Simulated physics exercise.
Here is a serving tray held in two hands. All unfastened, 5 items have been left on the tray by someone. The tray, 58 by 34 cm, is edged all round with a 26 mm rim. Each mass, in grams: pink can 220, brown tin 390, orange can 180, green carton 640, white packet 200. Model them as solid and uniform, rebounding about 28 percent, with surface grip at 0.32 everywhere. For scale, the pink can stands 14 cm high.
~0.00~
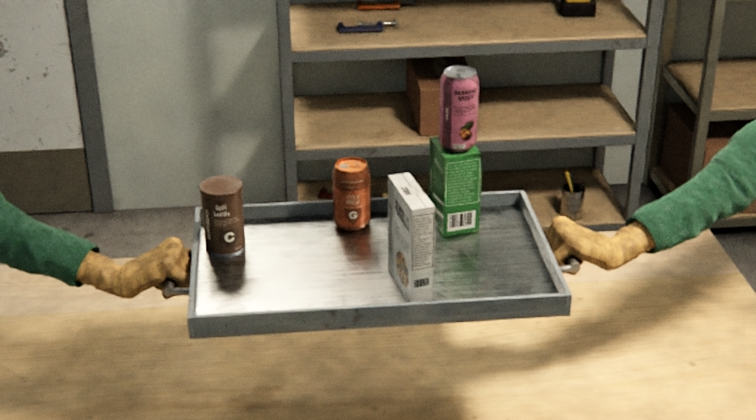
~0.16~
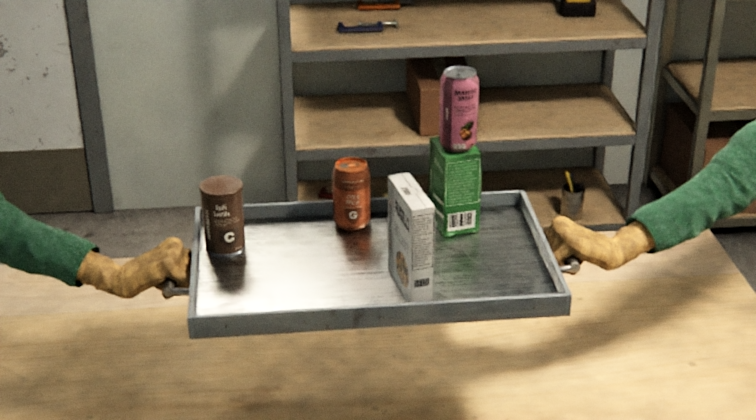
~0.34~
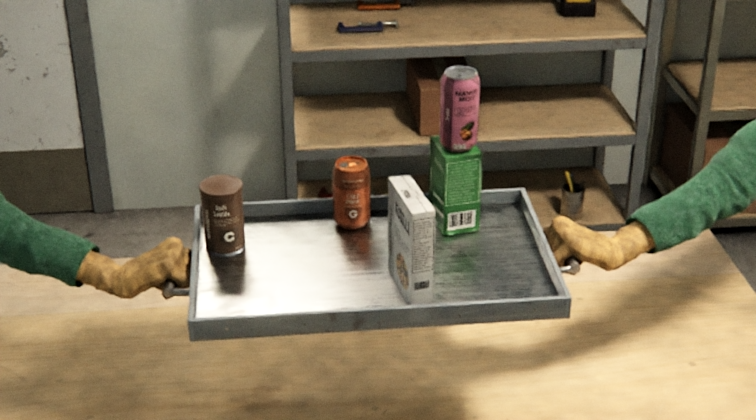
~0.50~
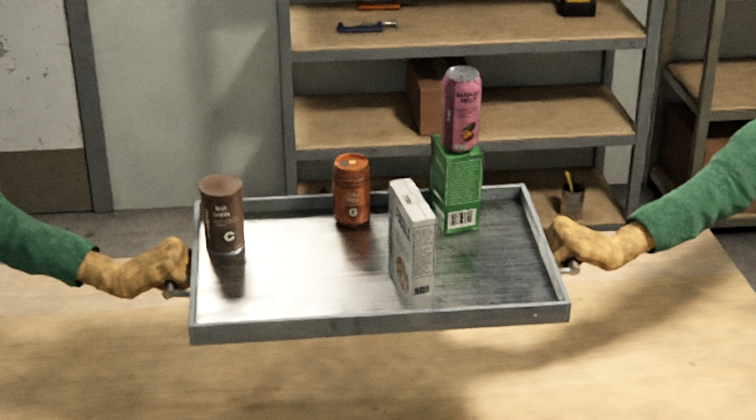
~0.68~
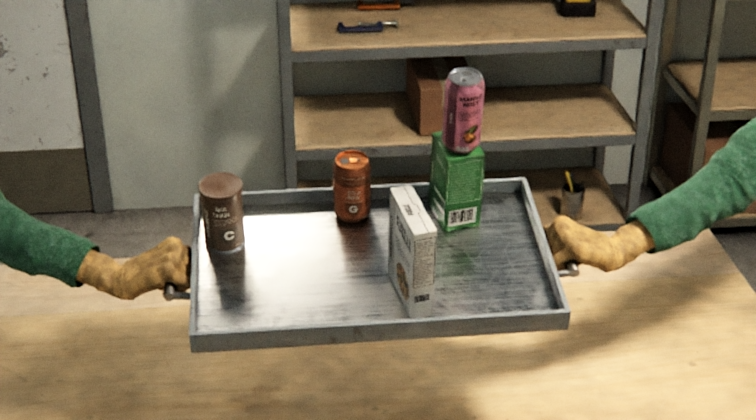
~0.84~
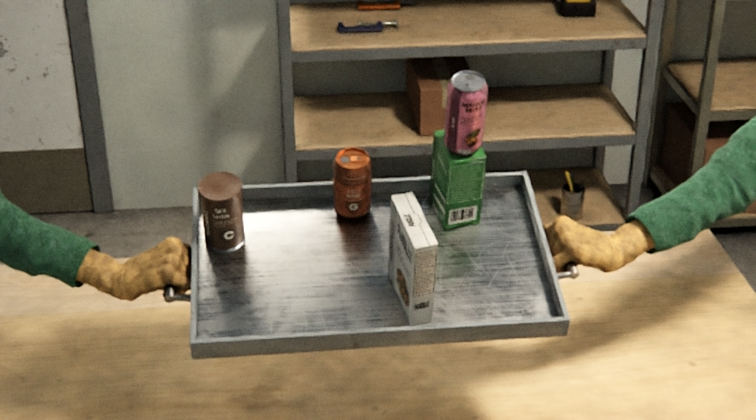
In a workshop, gloved hands hold a metal tray level, then gradually tilt its near edge down, cans and boxes standing on it.
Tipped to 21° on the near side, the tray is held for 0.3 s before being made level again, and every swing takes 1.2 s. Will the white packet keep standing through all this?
I think it keeps its poise.
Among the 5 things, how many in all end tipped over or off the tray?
In total, 1.
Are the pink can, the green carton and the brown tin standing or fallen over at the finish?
Here's how it ends: The pink can comes down, the green carton never goes down, and the brown tin never goes down.
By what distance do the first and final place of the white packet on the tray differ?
It ends about 2 centimetres from where it started.
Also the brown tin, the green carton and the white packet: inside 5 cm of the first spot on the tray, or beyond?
Here is how it goes: The brown tin moves off; next, the green carton moves off; last, the white packet remains near its start.
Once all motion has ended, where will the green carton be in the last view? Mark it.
End point: Approx. (481, 255).
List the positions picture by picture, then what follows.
In the first picture, tray level; white packet (410, 239); pink can (459, 110).
In the second picture, tray level; orange can (352, 195); green carton (454, 185).
In the third picture, tray tilted 2°, near edge down; pink can (459, 110); brown tin (223, 216).
In the fourth picture, tray tilted 5°, near edge down; orange can (352, 191); green carton (455, 182).
In the fifth picture, tray tilted 10°, near edge down; pink can (463, 112); brown tin (223, 213).
In the sixth picture, tray tilted 15°, near edge down; white packet (412, 259); orange can (352, 184).
After 1.64 s, tray tilted 21°, near edge down; white packet slid 2 cm near (414, 278); pink can tipped 59° from how it sat; orange can slid 11 cm.
After 1.84 s, tray tilted 19°, near edge down; pink can now off the tray; white packet slid 2 cm near (414, 275); green carton slid 17 cm.
At rest (3.3 s), off the tray and tipped over, pink can; not toppled but over 5 cm from the start, brown tin, orange can and green carton; white packet in place, give or take 5 cm. Seen from the same camera at the end, white packet near (413, 246).
